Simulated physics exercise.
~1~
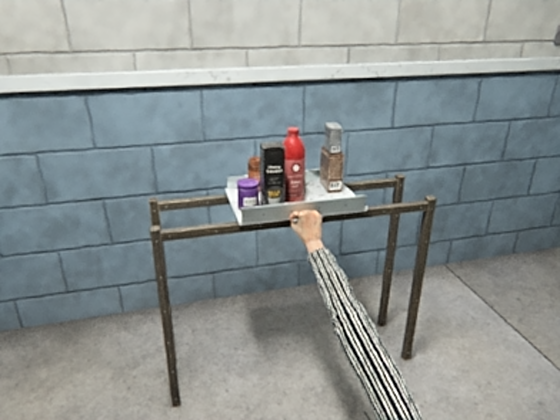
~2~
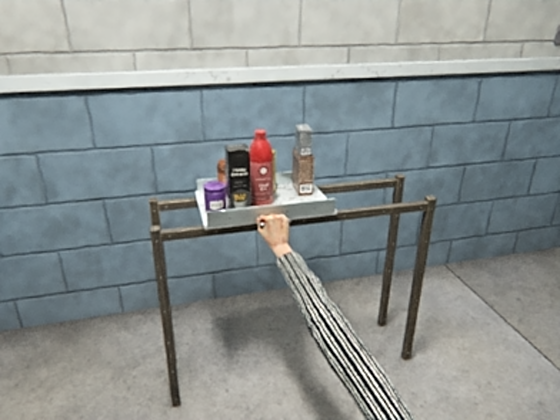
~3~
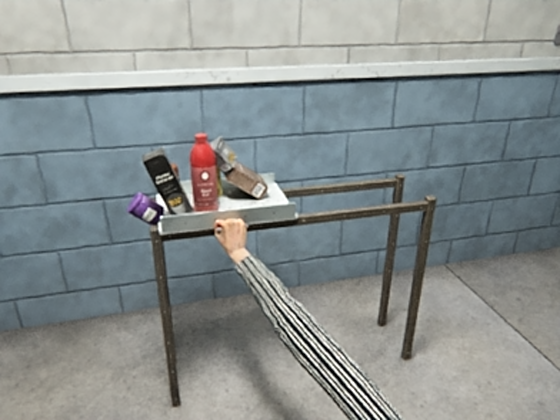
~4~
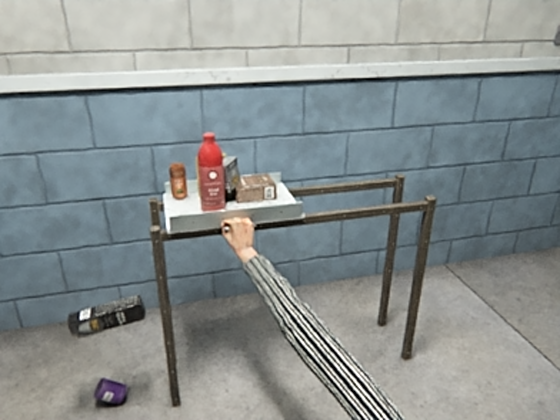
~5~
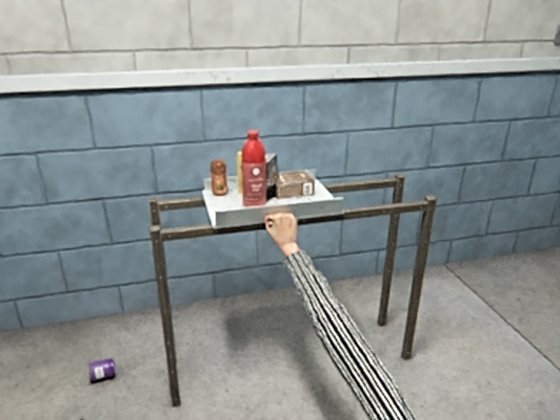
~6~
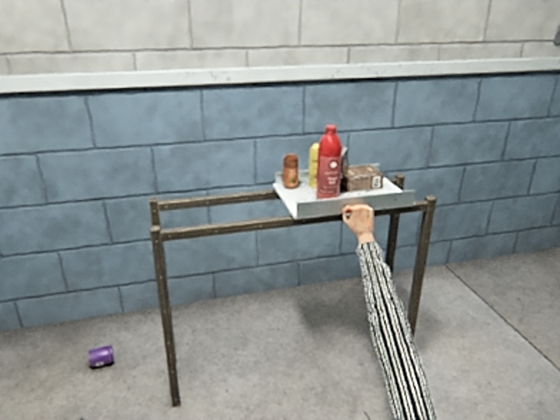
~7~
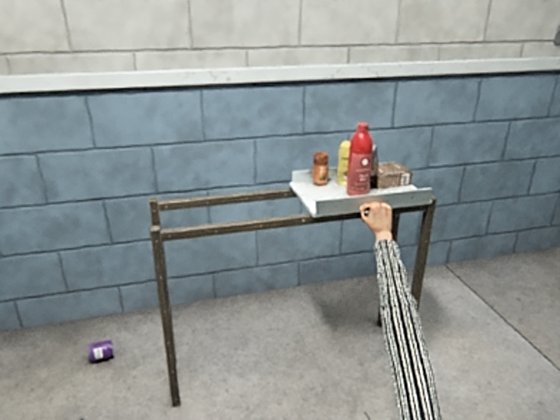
Tray of containers pulled left by a hand, tipping several and dropping a black carton and purple jar, then sliding right.
